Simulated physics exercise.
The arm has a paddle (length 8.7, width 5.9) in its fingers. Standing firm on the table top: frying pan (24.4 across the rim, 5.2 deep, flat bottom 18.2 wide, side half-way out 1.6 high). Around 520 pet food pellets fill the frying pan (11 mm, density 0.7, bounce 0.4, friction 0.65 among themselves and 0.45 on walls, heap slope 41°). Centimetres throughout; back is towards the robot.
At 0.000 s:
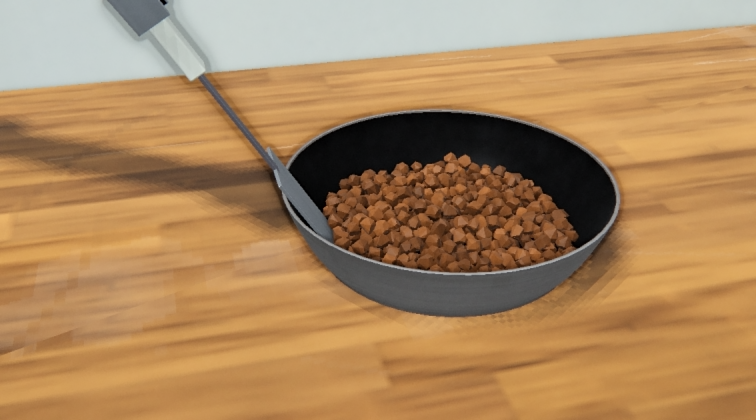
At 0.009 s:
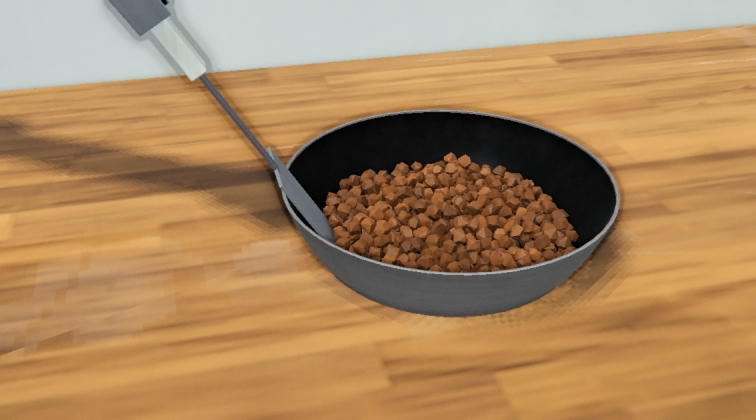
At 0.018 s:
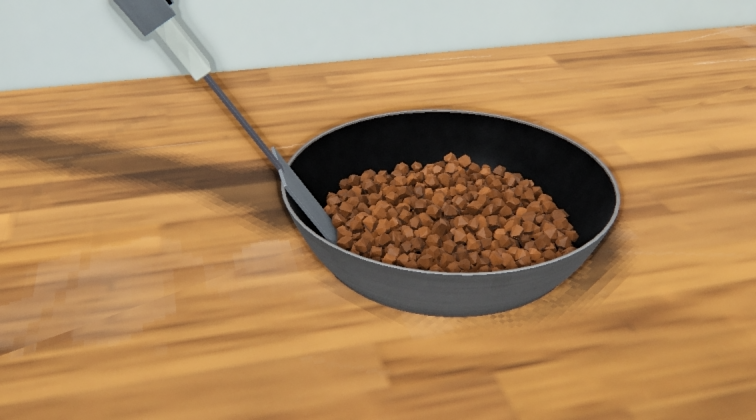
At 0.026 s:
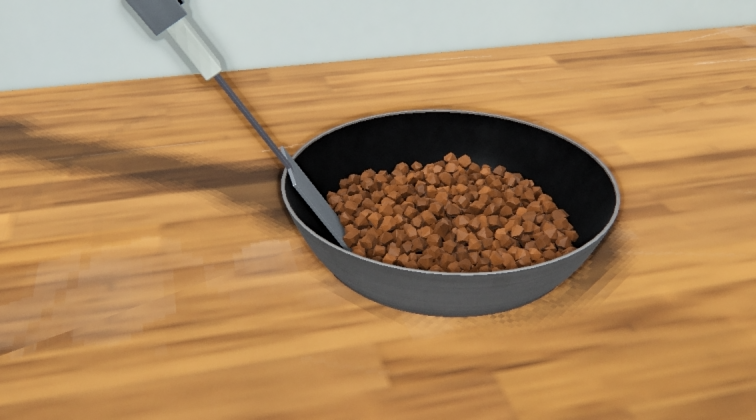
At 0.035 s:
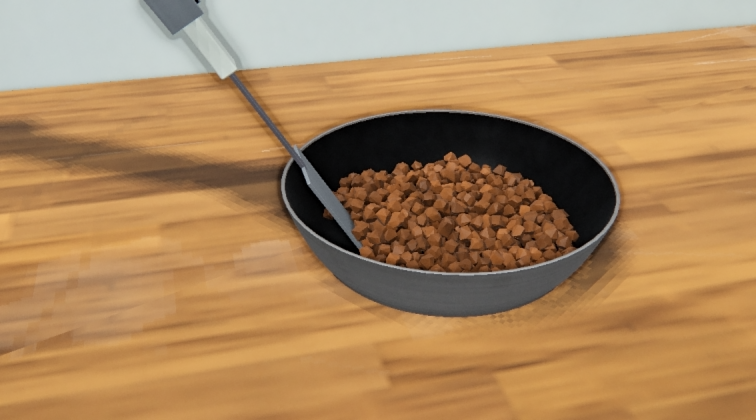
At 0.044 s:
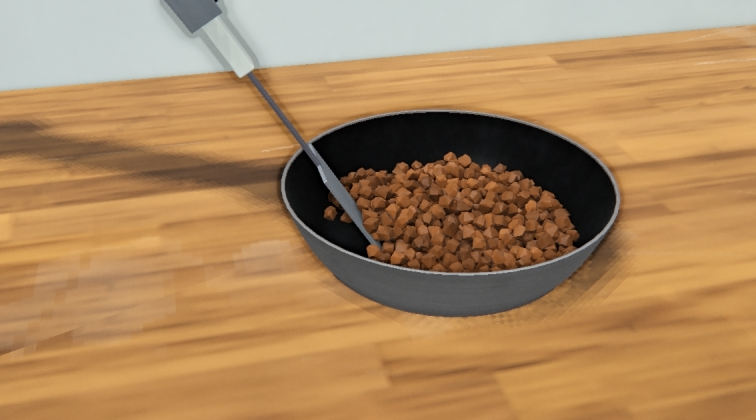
A grey robot arm, only partly in view at the upper left, holds a grey paddle in a dark frying pan, seen from above at an angle on a striped wooden table top before a pale wall. Brown pet food pellets lie heaped in the pan. The paddle, at first almost still against the left side, slides slowly right, nudging nearby pellets while the pan and camera stay still.
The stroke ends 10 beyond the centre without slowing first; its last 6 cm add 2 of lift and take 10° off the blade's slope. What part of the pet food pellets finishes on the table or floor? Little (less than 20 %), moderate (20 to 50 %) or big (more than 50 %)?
Answer: Moderate; 20 to 50 % of the pet food pellets finish on the table or floor.
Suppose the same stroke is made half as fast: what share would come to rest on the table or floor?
Then about 20 per cent.
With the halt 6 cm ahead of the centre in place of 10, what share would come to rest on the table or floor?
In that case some 10 per cent.
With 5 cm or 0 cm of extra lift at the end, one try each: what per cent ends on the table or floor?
Some 20 and 30 per cent.
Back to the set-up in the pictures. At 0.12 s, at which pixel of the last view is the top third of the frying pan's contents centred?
Around (517, 186).
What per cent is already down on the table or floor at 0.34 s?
Some 5 per cent.
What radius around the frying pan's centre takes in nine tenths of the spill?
About 45 cm.
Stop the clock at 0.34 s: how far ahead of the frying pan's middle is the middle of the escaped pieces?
Some 22 cm.
By 0.08 s, sloping 59°, highest piece 7 above the table; 517 in the frying pan.
By 0.12 s, sloping 57°, highest piece 10 above the table; 517 in the frying pan.
By 0.34 s, sloping 49°, highest piece 30 above the table; 377 in the frying pan, 25 on the table or floor, 115 on the blade or in flight.
By 1.39 s, sloping 49°, highest piece 4 above the table; 375 in the frying pan, 142 on the table or floor.
Final count, 375 in the frying pan, 142 on the table or floor. That is 27 % on the table or floor.
